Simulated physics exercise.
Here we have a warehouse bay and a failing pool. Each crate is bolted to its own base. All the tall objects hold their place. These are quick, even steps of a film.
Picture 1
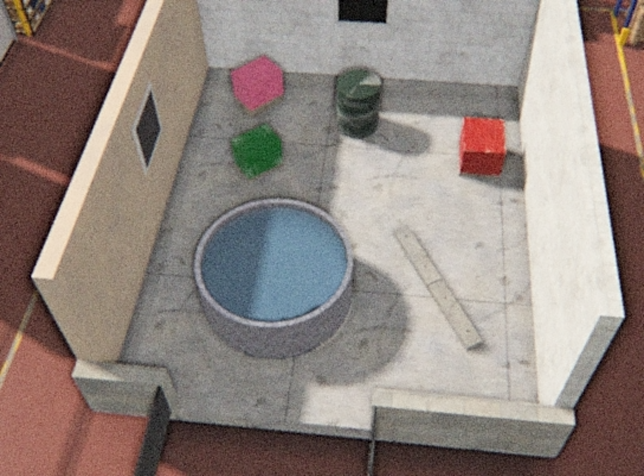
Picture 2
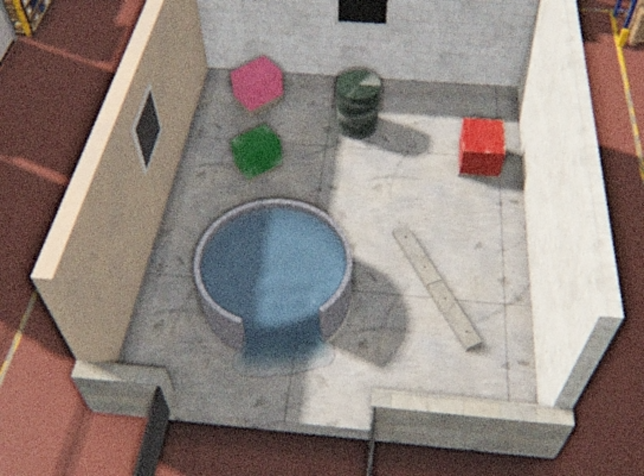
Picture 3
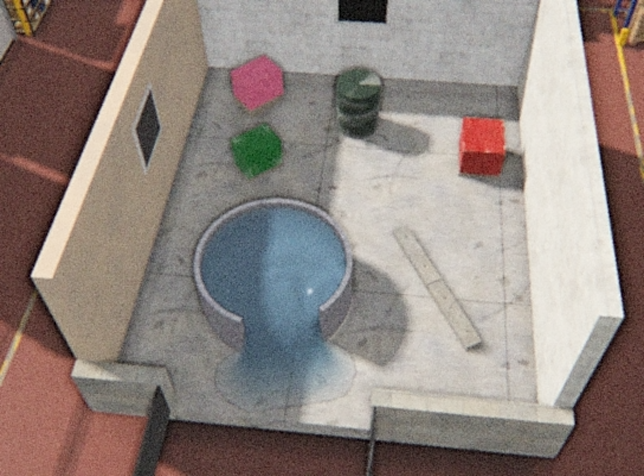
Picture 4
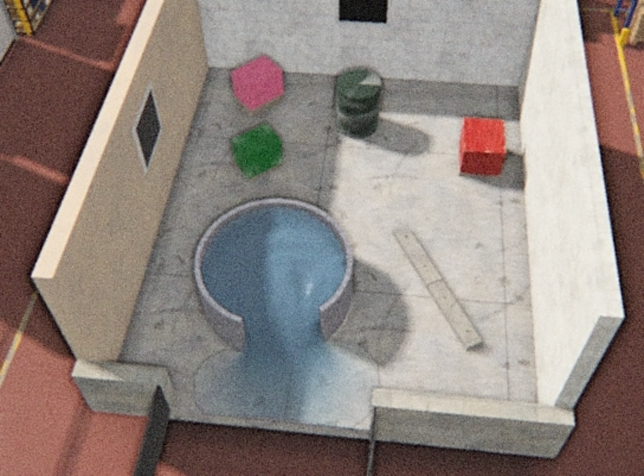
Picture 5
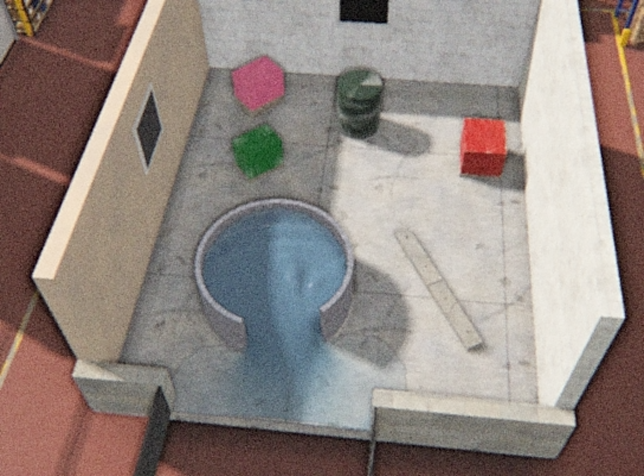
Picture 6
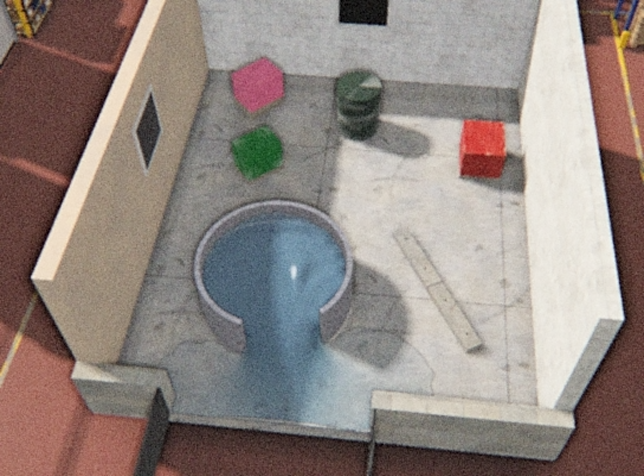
To begin with, a round tank of still water sits in a walled bay with pink, green and red blocks, a dark barrel and a plank. A gap opens in its near side and water pours out, spreading across the floor to the front opening while the surrounding objects stay put.
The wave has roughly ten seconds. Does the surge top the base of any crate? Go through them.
The green crate stays dry; the pink crate stays dry; the red crate stays dry.
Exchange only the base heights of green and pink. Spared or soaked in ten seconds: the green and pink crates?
Then: The green one keeps dry, the pink one remains dry.
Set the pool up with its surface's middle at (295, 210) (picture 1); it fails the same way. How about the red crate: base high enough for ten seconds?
One by one: Red is wetted.
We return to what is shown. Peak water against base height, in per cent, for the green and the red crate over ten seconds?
About 0 and 60 per cent.
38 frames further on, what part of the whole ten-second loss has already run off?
About 90 per cent.
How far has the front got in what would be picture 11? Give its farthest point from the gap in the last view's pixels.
I would point to (531, 431).
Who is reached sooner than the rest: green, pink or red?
That is the red one.
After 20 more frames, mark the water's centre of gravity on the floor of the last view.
At about (305, 313).
A moment on, water covers 10 % of the floor; the green crate not reached, the pink crate not reached, the red crate not reached.
Next, water covers 15 % of the floor; the green crate not reached, the pink crate not reached, the red crate not reached.
Then, water covers 20 % of the floor; the green crate not reached, the pink crate not reached, the red crate not reached.
Later, water covers 25 % of the floor; the green crate not reached, the pink crate not reached, the red crate water round its plinth.
In the end, water covers 25 % of the floor; the green crate stayed above the water, the pink crate stayed above the water, the red crate stayed above the water.
